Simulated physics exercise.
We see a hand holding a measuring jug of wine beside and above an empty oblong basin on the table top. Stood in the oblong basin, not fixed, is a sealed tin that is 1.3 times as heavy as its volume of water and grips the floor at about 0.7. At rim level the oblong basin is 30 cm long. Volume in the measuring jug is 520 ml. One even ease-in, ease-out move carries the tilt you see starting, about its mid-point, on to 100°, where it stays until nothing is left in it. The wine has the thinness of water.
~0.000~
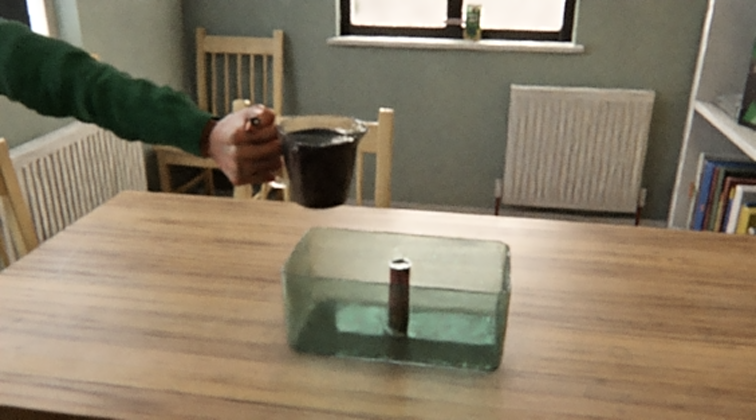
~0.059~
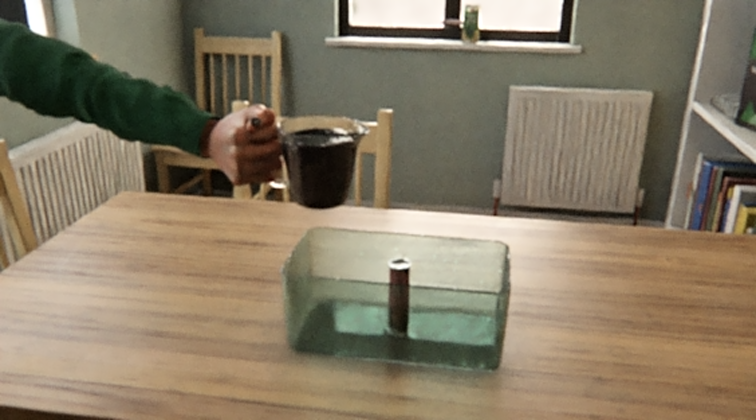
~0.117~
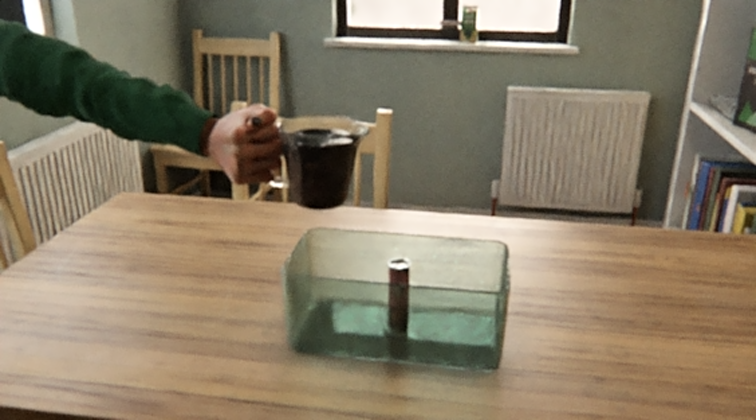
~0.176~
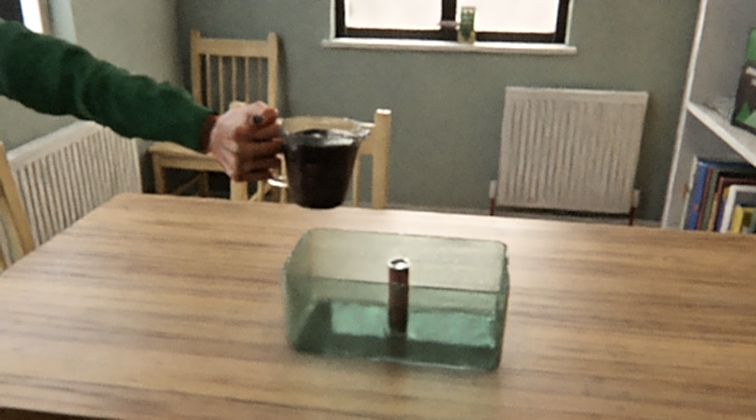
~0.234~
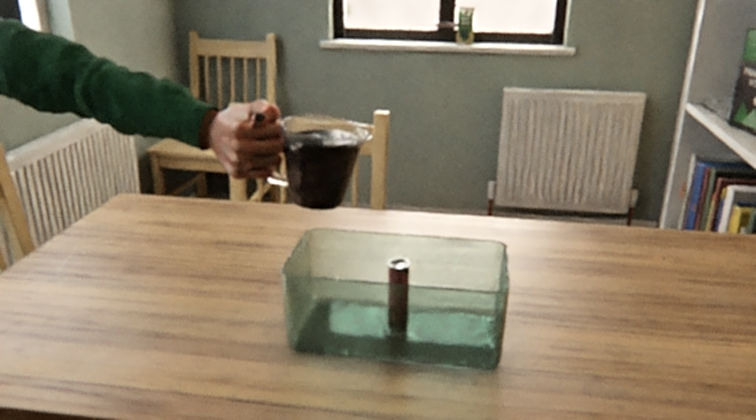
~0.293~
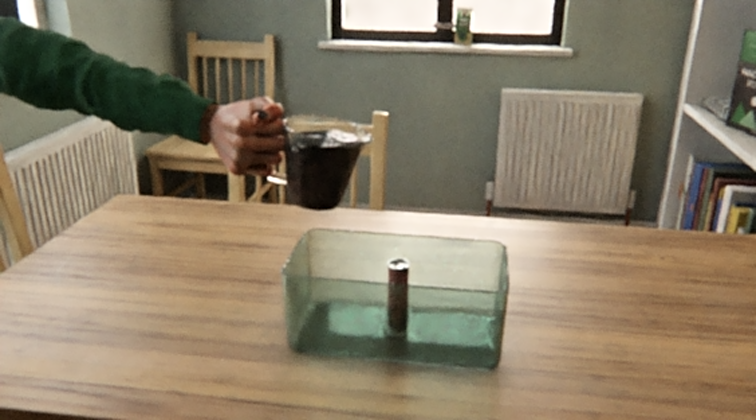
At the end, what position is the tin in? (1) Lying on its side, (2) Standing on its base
Standing on its base (2).
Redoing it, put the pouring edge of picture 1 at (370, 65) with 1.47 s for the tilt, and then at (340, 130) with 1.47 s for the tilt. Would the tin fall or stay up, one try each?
In the first try it remains standing; in the second it comes down.
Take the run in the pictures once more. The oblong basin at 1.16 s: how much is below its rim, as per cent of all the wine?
The fraction sits near 62 in a hundred.
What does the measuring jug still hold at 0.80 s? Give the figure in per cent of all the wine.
76 %.
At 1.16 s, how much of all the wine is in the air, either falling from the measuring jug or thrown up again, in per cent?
16 per cent, roughly.
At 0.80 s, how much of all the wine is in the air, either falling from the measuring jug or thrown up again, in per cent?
16 %.
After 0.80 s the tilt is 56° and 76 per cent is still to pour; the tin stands where it began.
After 1.16 s the tilt is 90° and 22 per cent is still to pour; the tin stands where it began.
After 1.55 s the tilt is 100° and 0 per cent is still to pour; the tin stands where it began.
After 1.97 s the tilt is 100° and 0 per cent is still to pour; the tin stands where it began.
In the end the tin stands where it began.
